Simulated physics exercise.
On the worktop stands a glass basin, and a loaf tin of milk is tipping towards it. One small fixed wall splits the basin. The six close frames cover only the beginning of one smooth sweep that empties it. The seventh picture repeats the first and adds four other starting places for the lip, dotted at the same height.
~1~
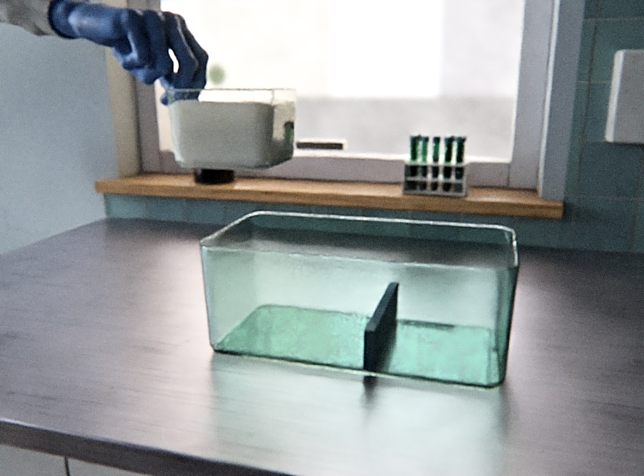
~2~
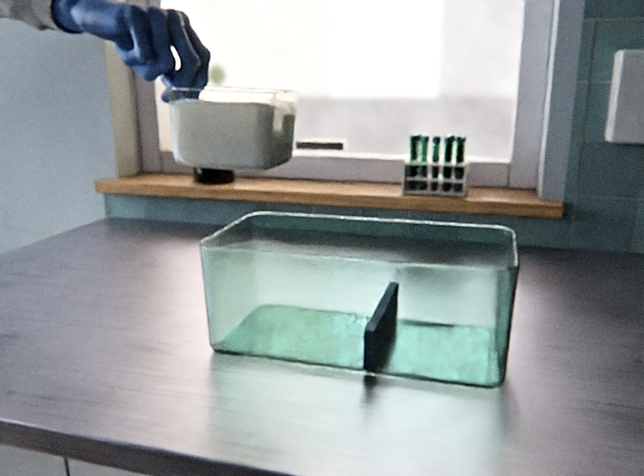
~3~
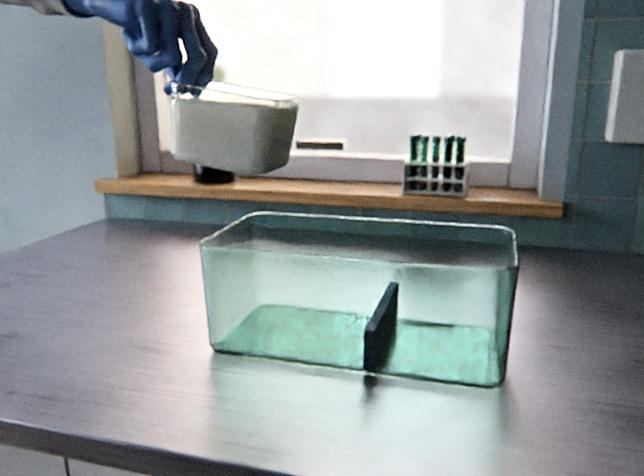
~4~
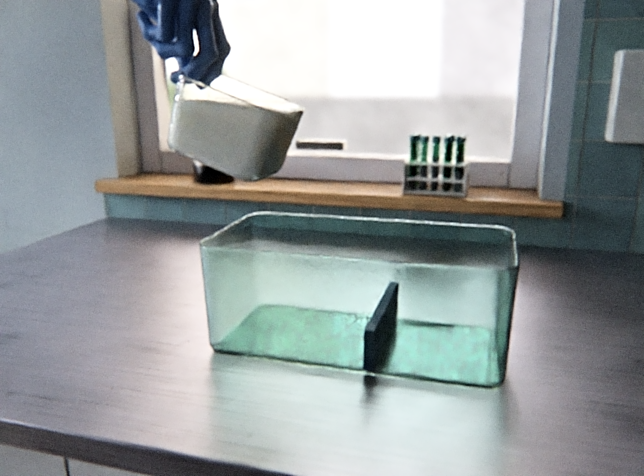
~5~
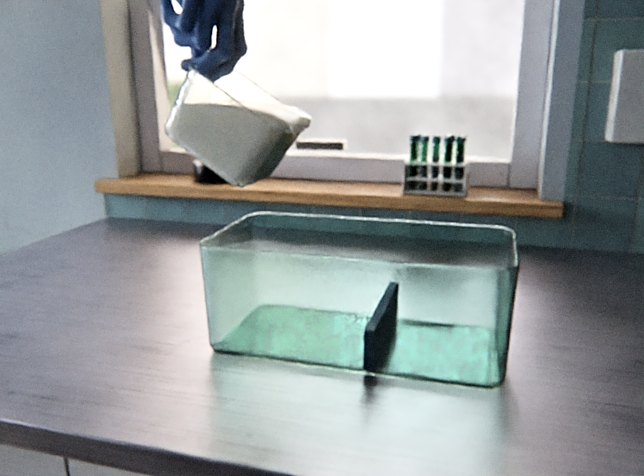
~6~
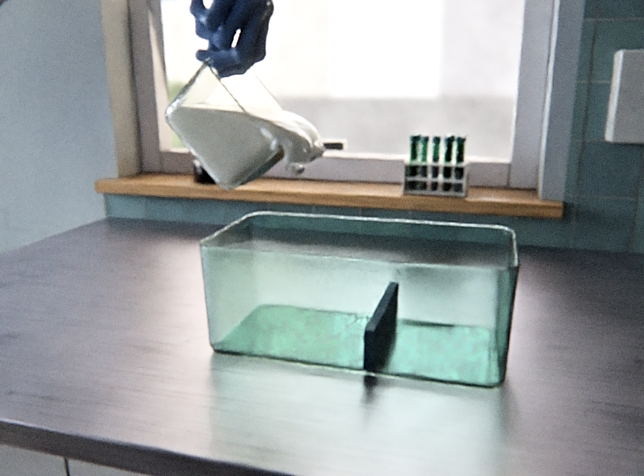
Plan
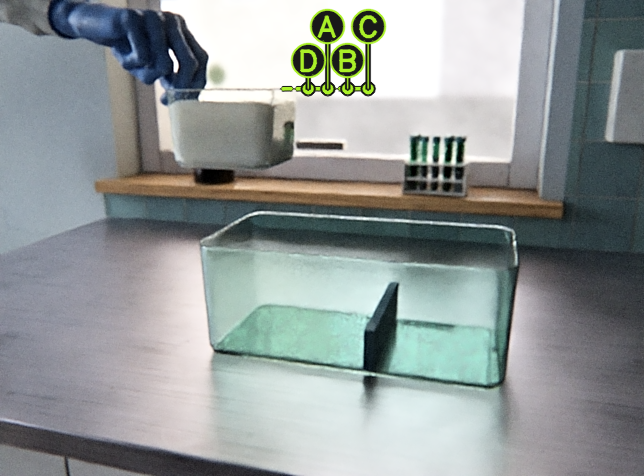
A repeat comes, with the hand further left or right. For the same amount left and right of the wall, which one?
Take A.
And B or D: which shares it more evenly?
That would be B.
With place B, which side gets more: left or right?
The right one.
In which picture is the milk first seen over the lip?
In picture 5.
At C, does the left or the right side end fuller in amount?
The right side.
In lime, A at (327, 88); B at (347, 88); C at (368, 88); D at (308, 88).
For place A, about 51 % ends left of the wall and 47 % right of it.
For place B, about 34 % ends left of the wall and 66 % right of it.
For place C, about 14 % ends left of the wall and 84 % right of it.
For place D, about 78 % ends left of the wall and 20 % right of it.
